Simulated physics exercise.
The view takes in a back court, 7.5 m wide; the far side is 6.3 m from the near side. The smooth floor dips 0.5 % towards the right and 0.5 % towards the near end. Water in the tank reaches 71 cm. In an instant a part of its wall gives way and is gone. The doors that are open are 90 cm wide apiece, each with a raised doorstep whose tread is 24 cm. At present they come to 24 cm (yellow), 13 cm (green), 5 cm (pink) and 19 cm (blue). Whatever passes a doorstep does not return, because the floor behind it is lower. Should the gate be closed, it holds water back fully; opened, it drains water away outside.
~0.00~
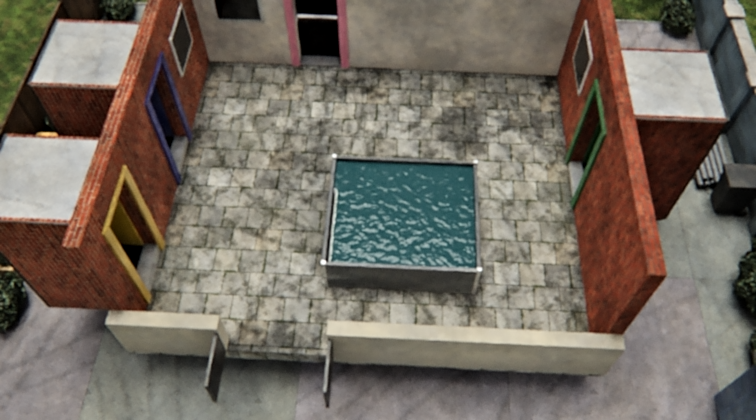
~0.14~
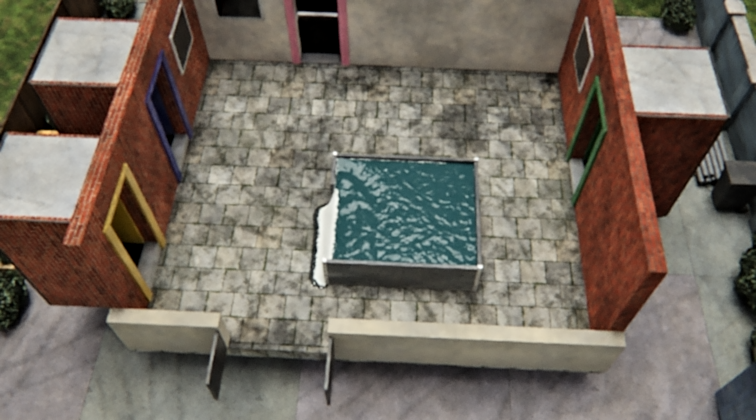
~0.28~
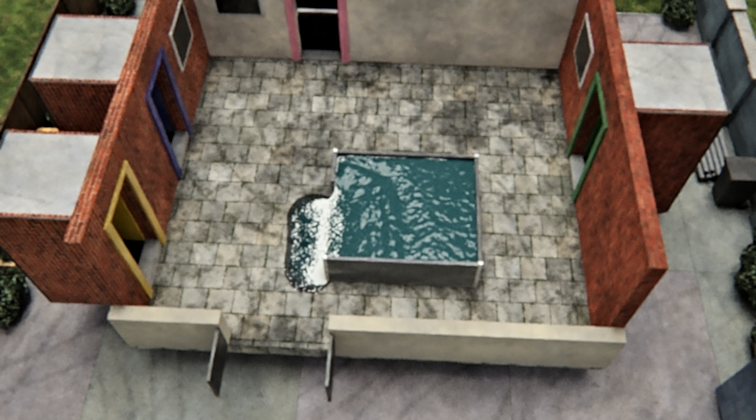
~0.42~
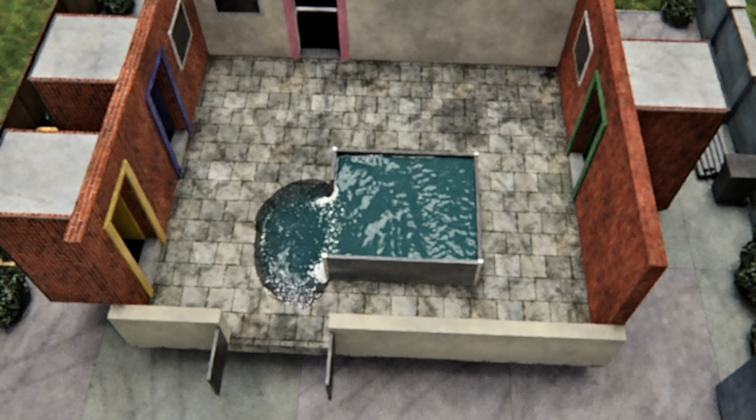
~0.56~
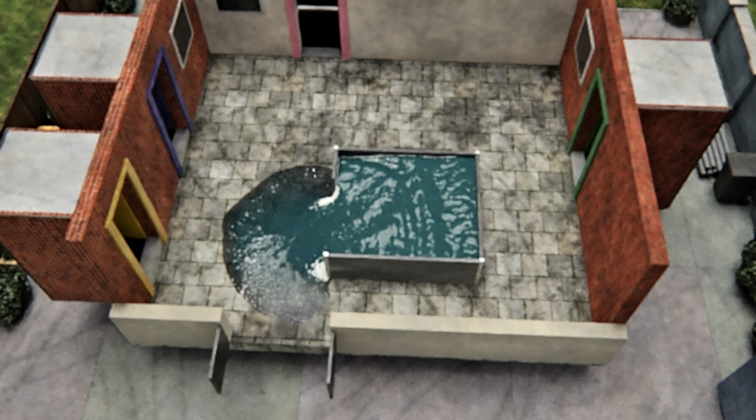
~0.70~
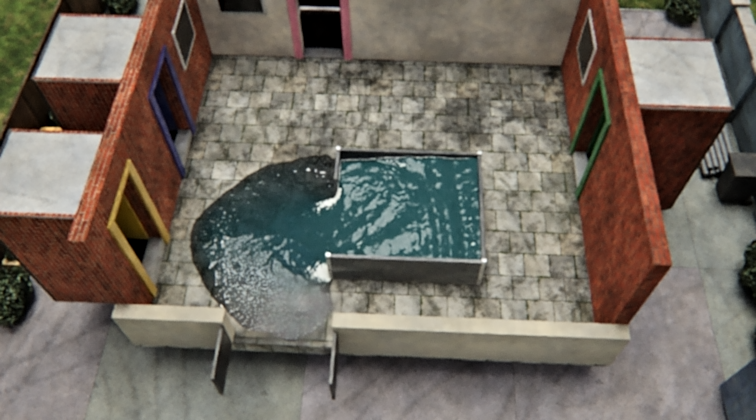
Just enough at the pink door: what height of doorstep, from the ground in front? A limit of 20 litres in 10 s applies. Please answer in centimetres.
Some 9.5 cm.
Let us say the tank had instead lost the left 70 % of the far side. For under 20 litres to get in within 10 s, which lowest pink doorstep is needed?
Some 25 cm.
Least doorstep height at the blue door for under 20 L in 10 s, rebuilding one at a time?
Blue: Roughly 14.5 cm.
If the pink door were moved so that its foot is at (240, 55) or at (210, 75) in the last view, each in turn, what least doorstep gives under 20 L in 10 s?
You'd want roughly 18 cm there first, then roughly 15 cm.
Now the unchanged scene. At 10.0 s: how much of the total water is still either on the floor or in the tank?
I'd put it at about 74 per cent.
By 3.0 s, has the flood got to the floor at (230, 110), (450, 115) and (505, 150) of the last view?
In turn: Wet, still dry, still dry.
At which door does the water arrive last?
The green door.
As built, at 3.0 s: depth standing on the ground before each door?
Centimetres: Yellow = 34, green = 0, pink = 0, blue = 19.
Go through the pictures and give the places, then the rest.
In the first frame, the tank at (403, 213) is whole and still, 71 cm deep; the pink door at (317, 30) is dry.
In the second frame, the front is at (317, 218), 0.3 m from the gap at (332, 236); 0.4 m2 of floor is wet, 71 cm left at the back.
In the third frame, the gap is at (332, 234), the front 0.8 m out at (291, 219); the back of the tank holds 71 cm.
In the fourth frame, the front is at (259, 228), 1.4 m from the gap at (332, 234); 2.6 m2 of floor is wet, 71 cm left at the back.
In the fifth frame, the front is at (227, 231), 2.0 m from the gap at (334, 233); 4.4 m2 of floor is wet, 71 cm left at the back.
In the sixth frame, the gap is at (336, 233), the front 2.6 m out at (195, 239); the back of the tank holds 68 cm; the pink door at (320, 22), 4.5 m from the gap, is still 2.8 m from the nearest water.
After 1.4 s water covers 25 % of the floor, deepest (42 cm) near (147, 325); it has not reached the pink door.
After 3.0 s water covers 35 % of the floor, deepest (35 cm) near (165, 250); it has not reached the pink door.
After 10.0 s water covers 90 % of the floor, deepest (12 cm) near (561, 103); 7 cm at the pink door, 76 litres in over its 5 cm doorstep.
At the pink door as built, the water arrived by 3.5 s and peaked near 12 cm at 5.2 s.
With a doorstep of 7.5 cm, 40 litres would have come in within the 10 s; with 10.5 cm, 12 litres. So under 20 litres takes about 9.5 cm.
